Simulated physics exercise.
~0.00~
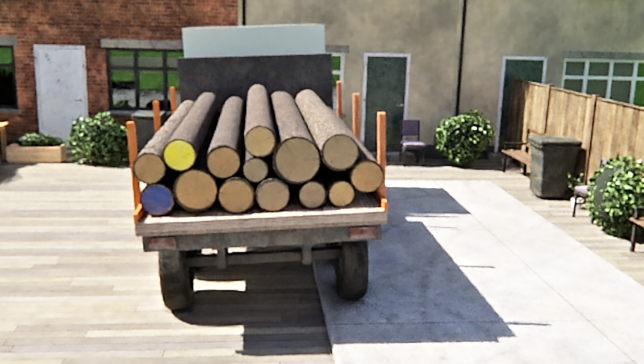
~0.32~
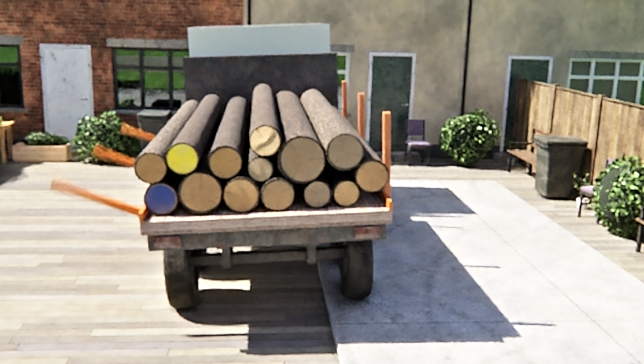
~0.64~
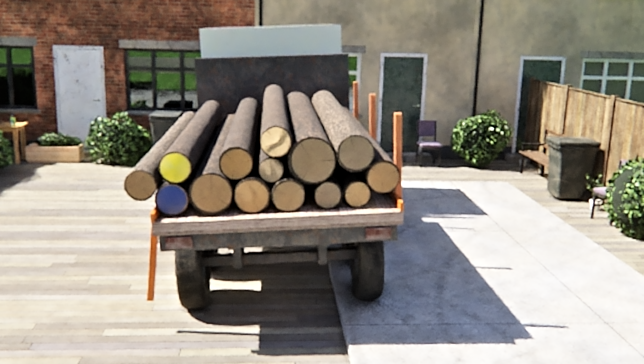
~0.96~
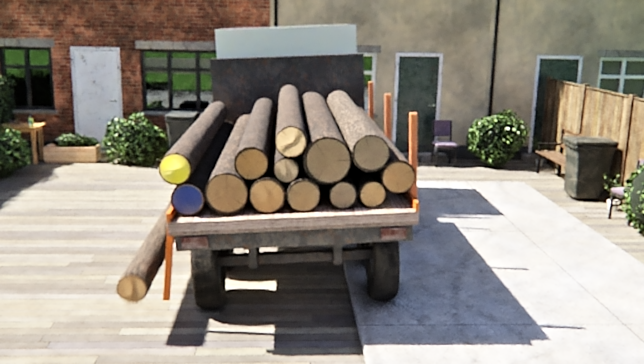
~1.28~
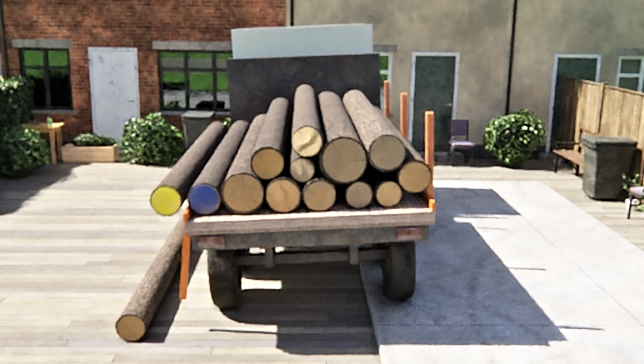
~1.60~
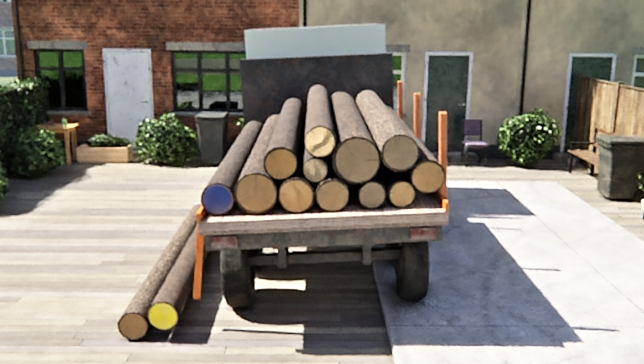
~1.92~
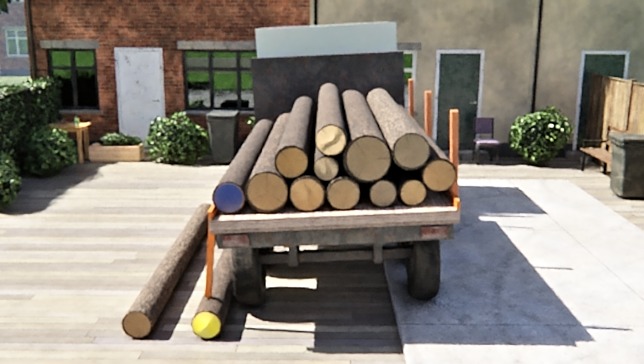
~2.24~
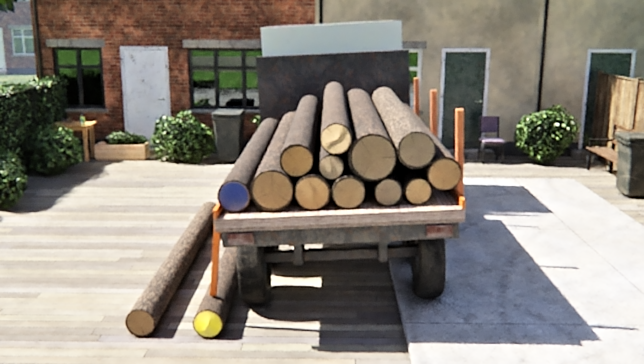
A flatbed lorry stacked with brown logs stands on a paved yard, seen from its tail end, with a brick building, white door and green bushes behind. One log end is painted yellow and another blue, both at the left of the pile, and orange posts line the deck's edges. The posts on the left swing outward and down, and the logs shift that way. A plain log drops off the left side to the ground, then the yellow one rolls over the edge and lands beside it. Both lie on the ground, while the blue one stays on the deck with the rest.
